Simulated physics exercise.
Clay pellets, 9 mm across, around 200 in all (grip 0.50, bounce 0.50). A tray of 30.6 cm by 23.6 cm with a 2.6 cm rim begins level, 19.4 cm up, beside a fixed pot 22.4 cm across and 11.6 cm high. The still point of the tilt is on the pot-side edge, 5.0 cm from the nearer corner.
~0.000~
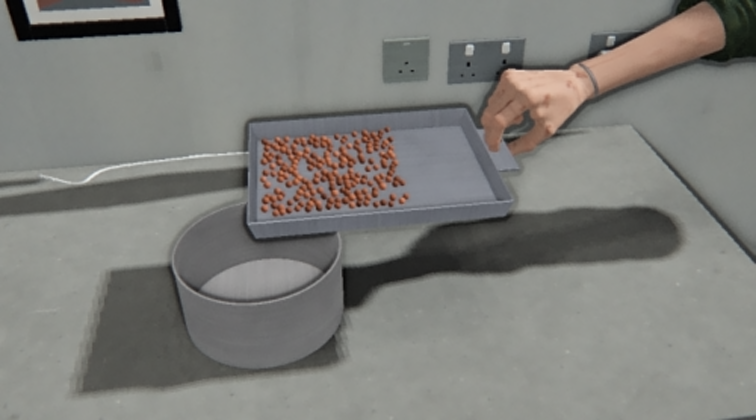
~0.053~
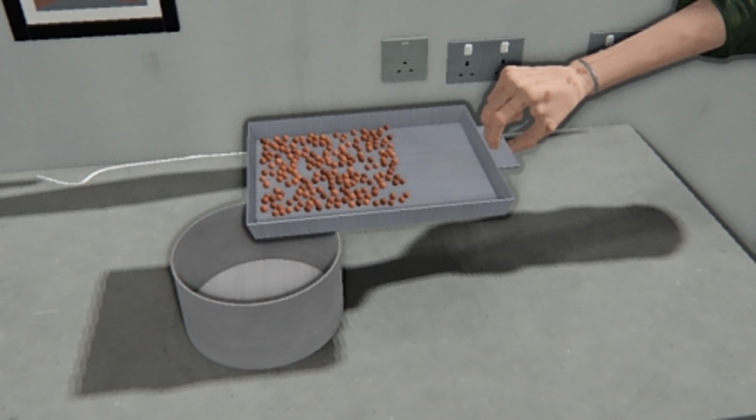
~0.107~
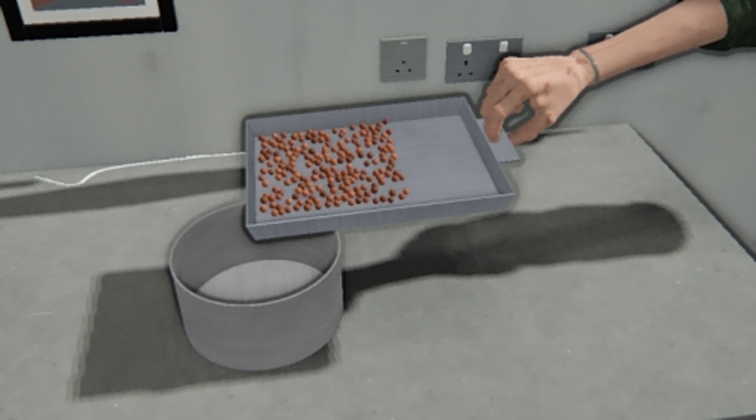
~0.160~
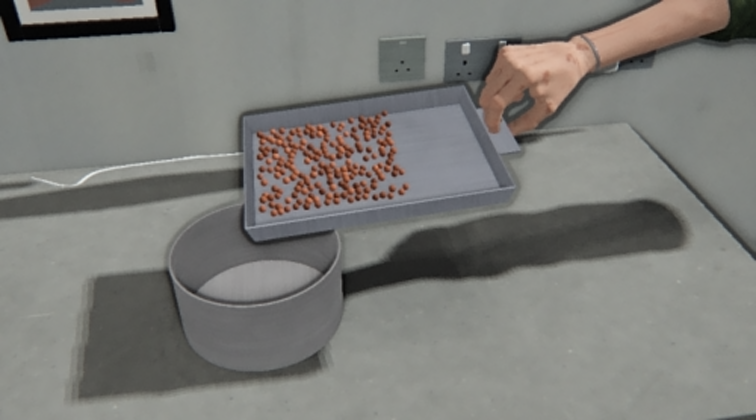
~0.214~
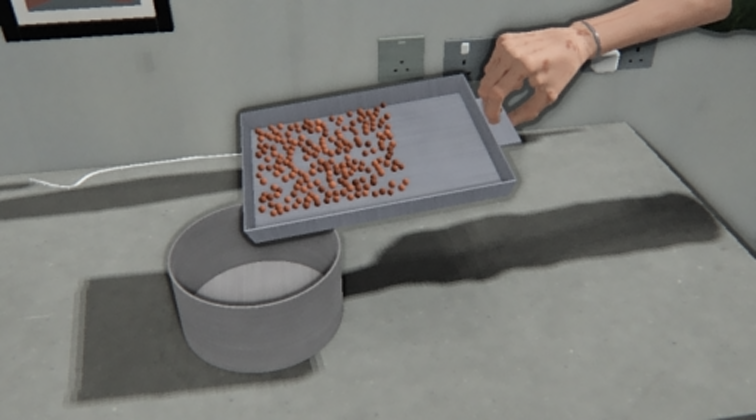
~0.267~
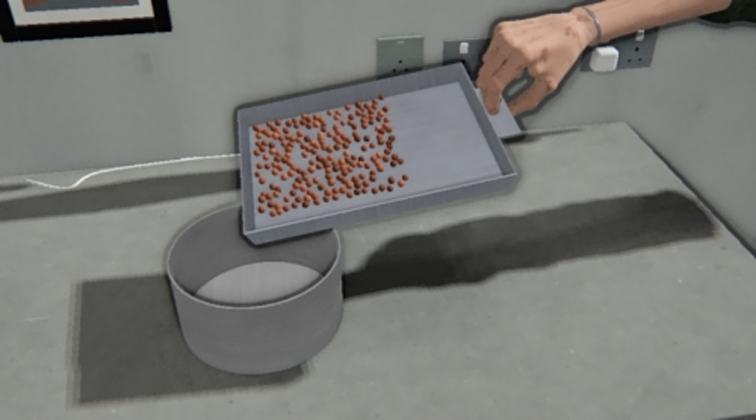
A grey tray scattered with small orange-brown pellets started out level above a round grey pot, then tilted as a hand raised its right end, while the pellets stayed bunched toward the left.
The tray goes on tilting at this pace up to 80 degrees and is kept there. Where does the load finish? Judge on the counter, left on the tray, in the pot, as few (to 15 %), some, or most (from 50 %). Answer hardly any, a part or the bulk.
On the counter: Hardly any; left on the tray: The bulk; in the pot: Hardly any.
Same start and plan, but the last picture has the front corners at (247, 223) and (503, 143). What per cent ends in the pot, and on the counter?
Pot 5, counter 0.
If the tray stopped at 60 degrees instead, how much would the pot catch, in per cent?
It would be near 0 per cent.
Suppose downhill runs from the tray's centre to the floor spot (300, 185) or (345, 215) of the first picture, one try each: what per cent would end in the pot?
About 0 and 5 per cent.
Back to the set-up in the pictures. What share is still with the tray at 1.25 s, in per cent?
Some 100 per cent of the load.
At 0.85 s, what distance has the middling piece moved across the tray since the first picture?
About 7 cm.
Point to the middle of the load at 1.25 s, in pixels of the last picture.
Near (264, 180).
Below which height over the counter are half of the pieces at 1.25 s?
Roughly 24 cm.
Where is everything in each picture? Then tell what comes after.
The first frame shows tray tilt 0 degrees, front corners at (254, 220) and (507, 198); middle of the pieces at (335, 166); pot at (258, 247).
The second frame shows tray tilt 1 degrees, front corners at (253, 221) and (507, 196); middle of the pieces at (334, 165).
The third frame shows tray tilt 3 degrees, front corners at (252, 222) and (508, 191); middle of the pieces at (333, 162).
The fourth frame shows tray tilt 6 degrees, front corners at (251, 224) and (508, 184), lowest corner left front; middle of the pieces at (332, 158).
The fifth frame shows tray tilt 8 degrees, front corners at (251, 226) and (509, 178), lowest corner left front; middle of the pieces at (331, 153).
The sixth frame shows tray tilt 11 degrees, front corners at (250, 228) and (509, 171), lowest corner left front; middle of the pieces at (330, 149); pot at (255, 250). Its pace works out near 55 degrees a second.
After 0.85 s, tilt 44 degrees; the tray holds 100 %, the pot 0 %.
After 1.25 s, tilt 66 degrees; the tray holds 100 %, the pot 0 %.
After 1.72 s, tilt 80 degrees; the tray holds 95 %, the pot 0 %.
At rest (2.4 s), counter 0 %, tray 95 %, pot 5 %.
